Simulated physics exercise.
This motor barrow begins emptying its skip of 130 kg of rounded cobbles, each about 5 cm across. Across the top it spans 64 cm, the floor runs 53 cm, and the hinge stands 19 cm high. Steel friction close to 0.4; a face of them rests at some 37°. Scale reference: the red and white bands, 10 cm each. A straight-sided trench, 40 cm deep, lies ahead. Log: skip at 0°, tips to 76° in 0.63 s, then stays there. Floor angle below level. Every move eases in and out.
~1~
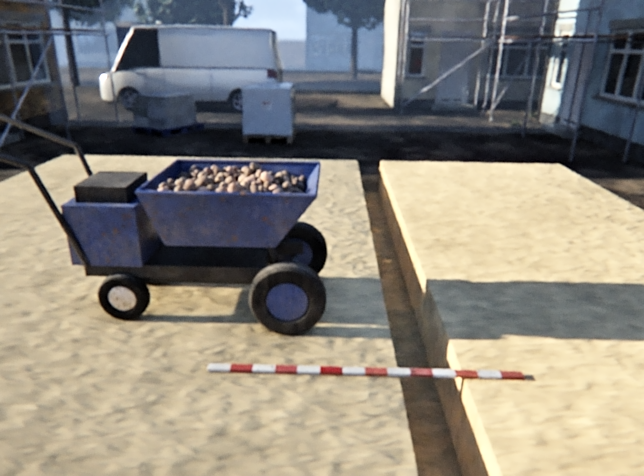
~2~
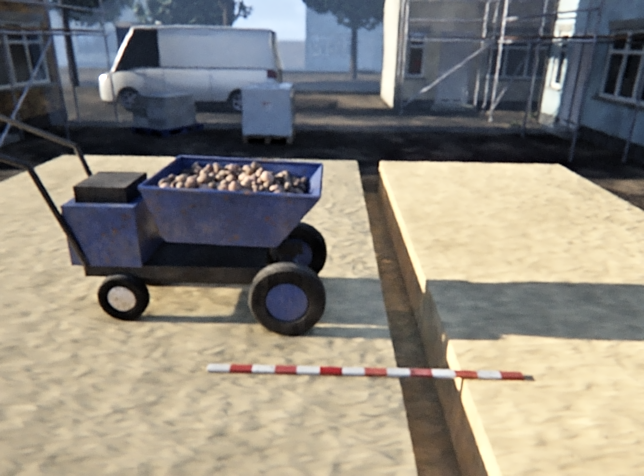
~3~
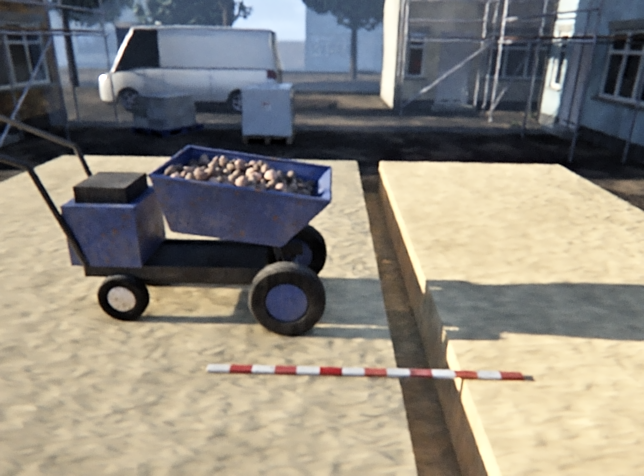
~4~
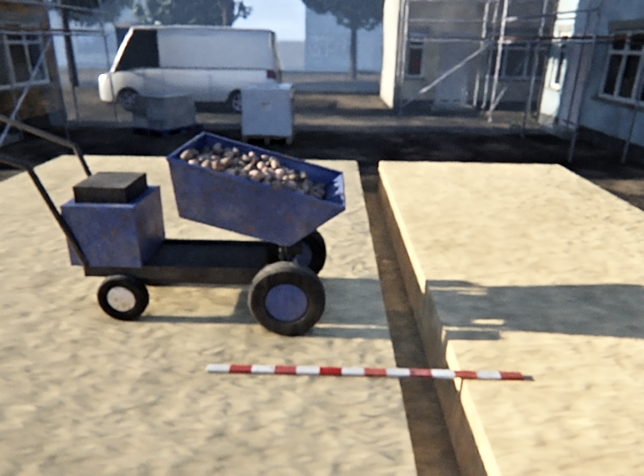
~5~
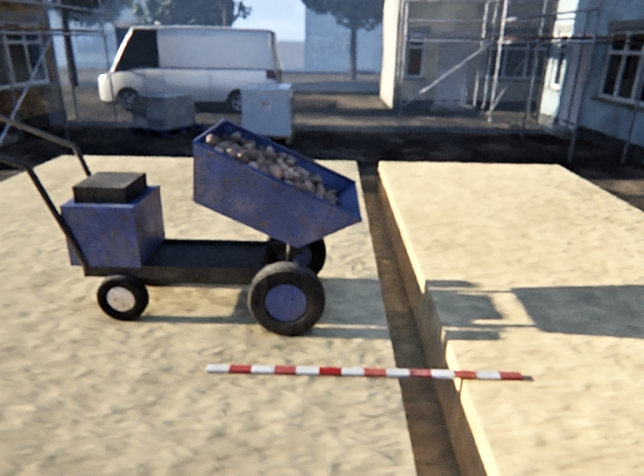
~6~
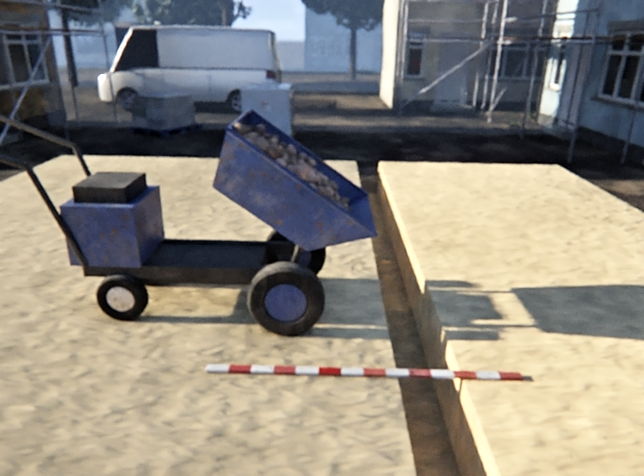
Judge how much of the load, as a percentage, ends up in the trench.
Around 47 %.
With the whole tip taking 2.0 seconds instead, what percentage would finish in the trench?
About 75 percent, I'd say.
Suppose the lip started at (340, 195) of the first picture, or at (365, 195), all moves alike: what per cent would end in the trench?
First place: Near 25%; second place: Near 10%.
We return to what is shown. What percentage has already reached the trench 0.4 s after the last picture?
By that point it's something like 25 in a hundred.
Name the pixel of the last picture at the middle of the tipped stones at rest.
(448, 305).
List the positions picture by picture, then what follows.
The skip is at 0°, its lip at (316, 196); the top of the load is at (240, 174), in the first picture.
The skip is at 2°, its lip at (320, 198); the top of the load is at (233, 172), in the second picture.
The skip is at 7°, its lip at (331, 202); the top of the load is at (214, 165), in the third picture.
Lip at (345, 209), floor tilted 15°, highest stones at (218, 154), in the fourth picture.
The skip is at 25°, its lip at (362, 220); the top of the load is at (228, 142), in the fifth picture.
The skip is at 35°, its lip at (377, 235); the top of the load is at (252, 132), in the sixth picture.
Then, 0.2 s after the last picture the floor is at 64°, 100 % in the skip; the foremost stones are at (389, 249).
Then, 0.4 s after the last picture the floor is at 76°, 51 % in the skip, 27 % in the trench, 22 % past the trench; the foremost stones are at (478, 305).
Then, 0.8 s after the last picture the floor is at 76°, 6 % in the skip, 41 % in the trench, 53 % past the trench; the foremost stones are past the picture's edge.
Then, 2.7 s after the last picture the floor is at 76°, 0 % in the skip, 47 % in the trench, 53 % past the trench; the foremost stones are past the picture's edge.
